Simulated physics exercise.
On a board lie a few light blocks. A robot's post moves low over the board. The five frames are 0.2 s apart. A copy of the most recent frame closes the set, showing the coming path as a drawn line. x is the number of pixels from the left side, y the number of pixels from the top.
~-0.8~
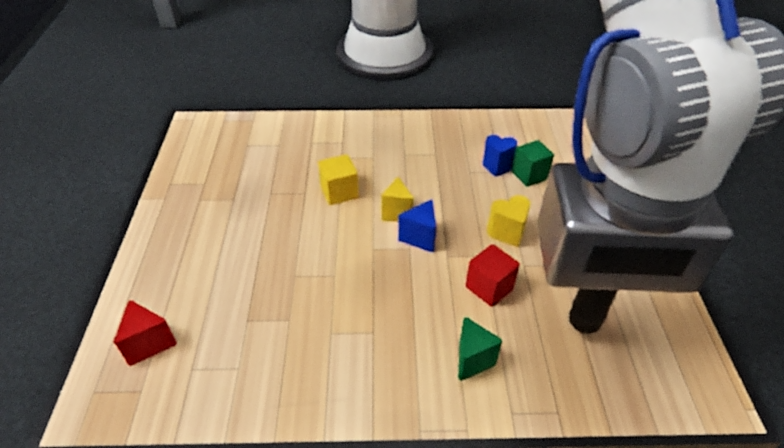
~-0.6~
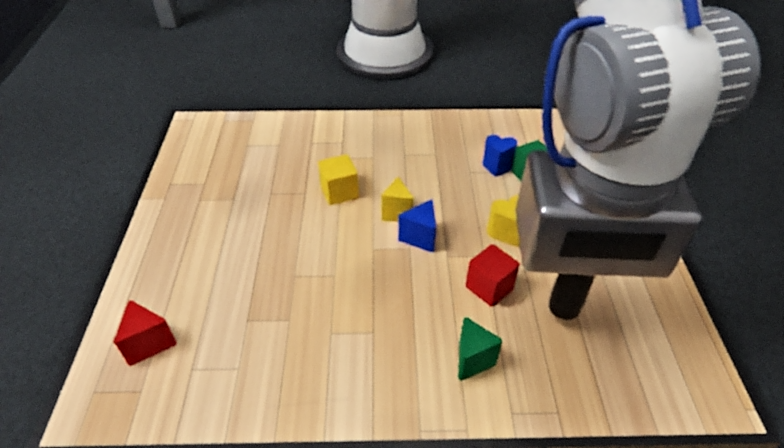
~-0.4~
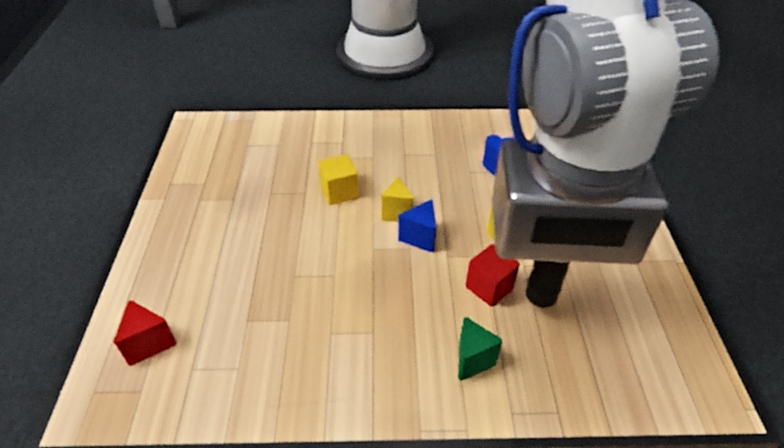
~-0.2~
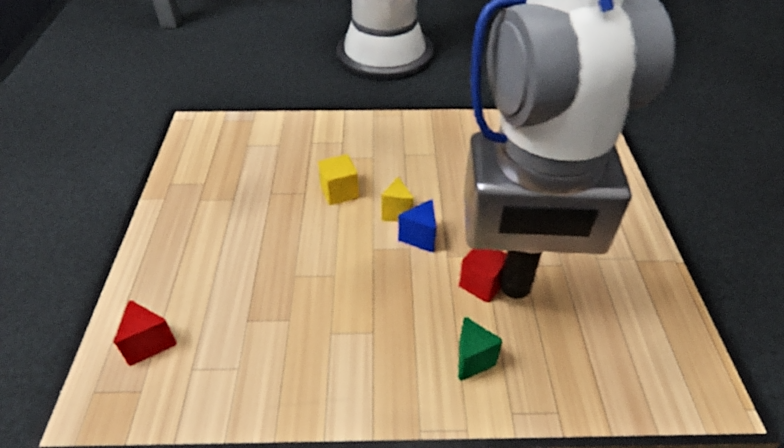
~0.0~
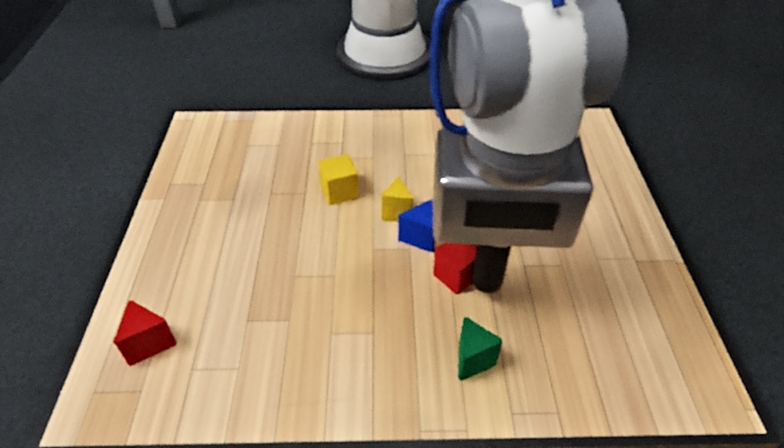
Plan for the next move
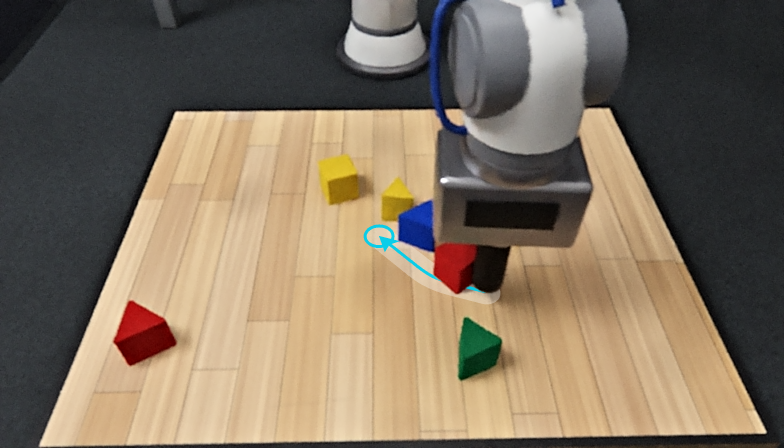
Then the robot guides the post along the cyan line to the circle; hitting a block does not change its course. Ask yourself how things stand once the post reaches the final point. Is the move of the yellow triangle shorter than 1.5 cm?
Answer: No.
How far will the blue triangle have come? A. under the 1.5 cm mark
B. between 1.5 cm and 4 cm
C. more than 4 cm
My answer is option C.
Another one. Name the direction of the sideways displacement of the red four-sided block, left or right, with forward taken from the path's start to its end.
Its shift is rightward.
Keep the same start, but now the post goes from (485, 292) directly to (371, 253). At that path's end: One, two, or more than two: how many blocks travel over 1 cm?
Three or more blocks.
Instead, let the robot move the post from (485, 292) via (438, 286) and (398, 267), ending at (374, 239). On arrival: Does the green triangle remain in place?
Final answer: Yes.
Path on the board, from (485, 292) through (423, 271) to (379, 236).
On the path given first. One third of the way, post at (442, 270); blue triangle at (414, 204); red four-sided block at (423, 233), turned 25° clockwise.
Two thirds of the way, post at (408, 249); yellow triangle at (389, 170), turned 15° anticlockwise; blue triangle at (402, 183), turned 25° clockwise; red four-sided block at (397, 210), turned 45° clockwise.
At the end, post at (379, 226); yellow triangle at (385, 159), turned 25° anticlockwise; blue triangle at (401, 170), turned 15° clockwise; red four-sided block at (390, 190), turned 80° clockwise; green triangle in place.
